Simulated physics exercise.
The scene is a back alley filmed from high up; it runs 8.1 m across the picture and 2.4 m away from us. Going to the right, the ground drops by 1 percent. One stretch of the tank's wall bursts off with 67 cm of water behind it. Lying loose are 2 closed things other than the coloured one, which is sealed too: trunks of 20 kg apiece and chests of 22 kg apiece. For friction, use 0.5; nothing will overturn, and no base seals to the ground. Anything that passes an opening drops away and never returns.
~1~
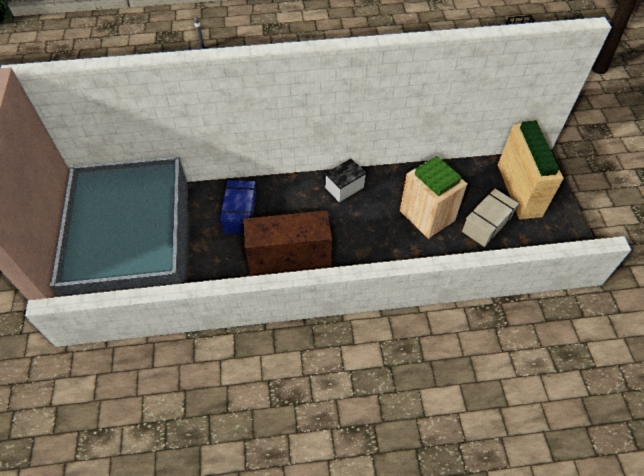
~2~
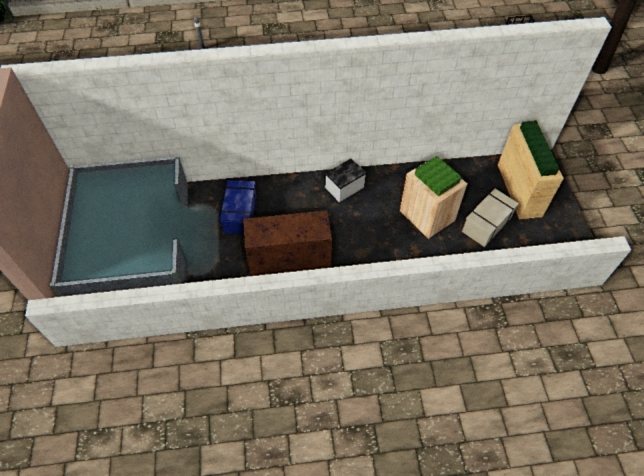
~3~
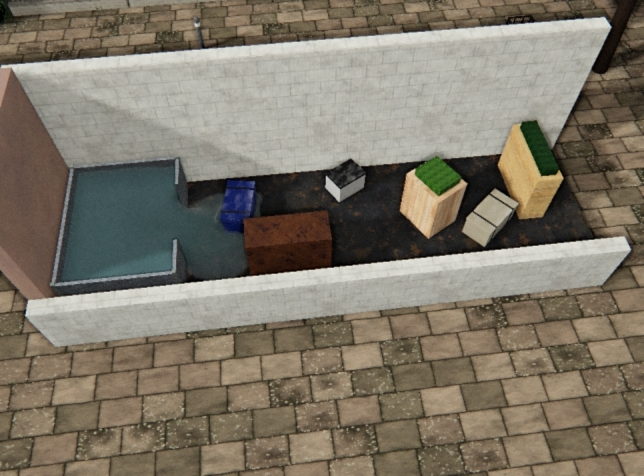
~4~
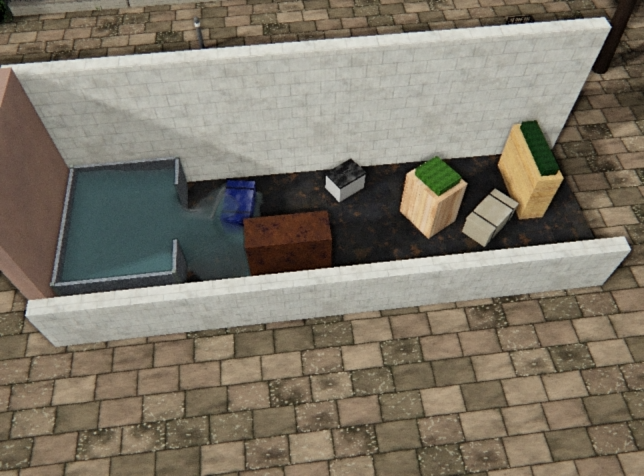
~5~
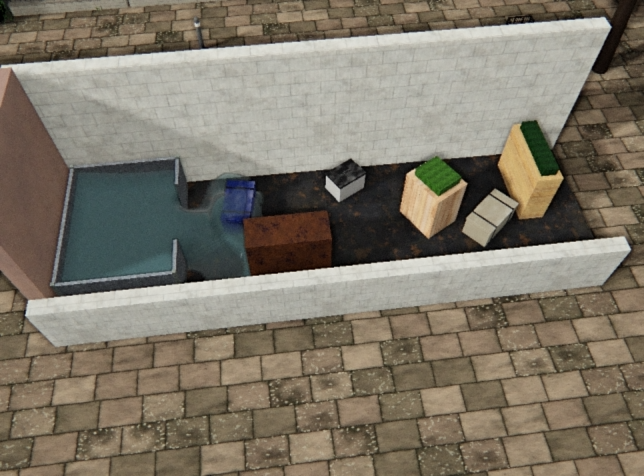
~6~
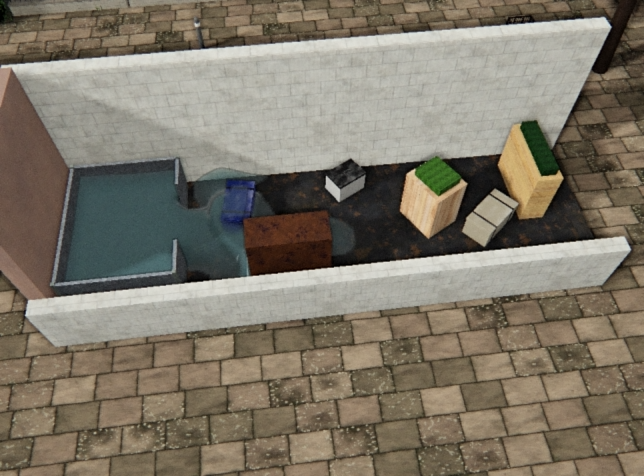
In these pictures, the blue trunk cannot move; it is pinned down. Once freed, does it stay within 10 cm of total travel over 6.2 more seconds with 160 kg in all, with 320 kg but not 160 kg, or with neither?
With 320 kg only.
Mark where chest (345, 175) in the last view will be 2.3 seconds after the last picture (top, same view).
Position: Approx. (454, 160).
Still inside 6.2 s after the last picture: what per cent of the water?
Roughly 82 percent.
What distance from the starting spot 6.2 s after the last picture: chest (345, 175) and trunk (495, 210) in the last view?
In turn they sit 350 cm and 60 cm away.
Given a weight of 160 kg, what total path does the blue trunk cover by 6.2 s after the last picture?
About 100 cm.
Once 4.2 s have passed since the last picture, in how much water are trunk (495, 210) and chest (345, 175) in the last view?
Depth approx. 10 cm / 11 cm.
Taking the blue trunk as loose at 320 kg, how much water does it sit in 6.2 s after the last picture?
Close to 9 cm deep.
Then, 0.6 s after the last picture the blue trunk would be 56 cm from its start with 160 kg and 0 cm from its start with 320 kg; 17 cm of water round it then.
Then, 2.3 s after the last picture the blue trunk would be 95 cm from its start with 160 kg and 0 cm from its start with 320 kg; 12 cm of water round it then.
Then, 4.2 s after the last picture the blue trunk would be 95 cm from its start with 160 kg and 0 cm from its start with 320 kg; 11 cm of water round it then.
Then, 6.2 s after the last picture the blue trunk would be 95 cm from its start with 160 kg and 0 cm from its start with 320 kg; 9 cm of water round it then.
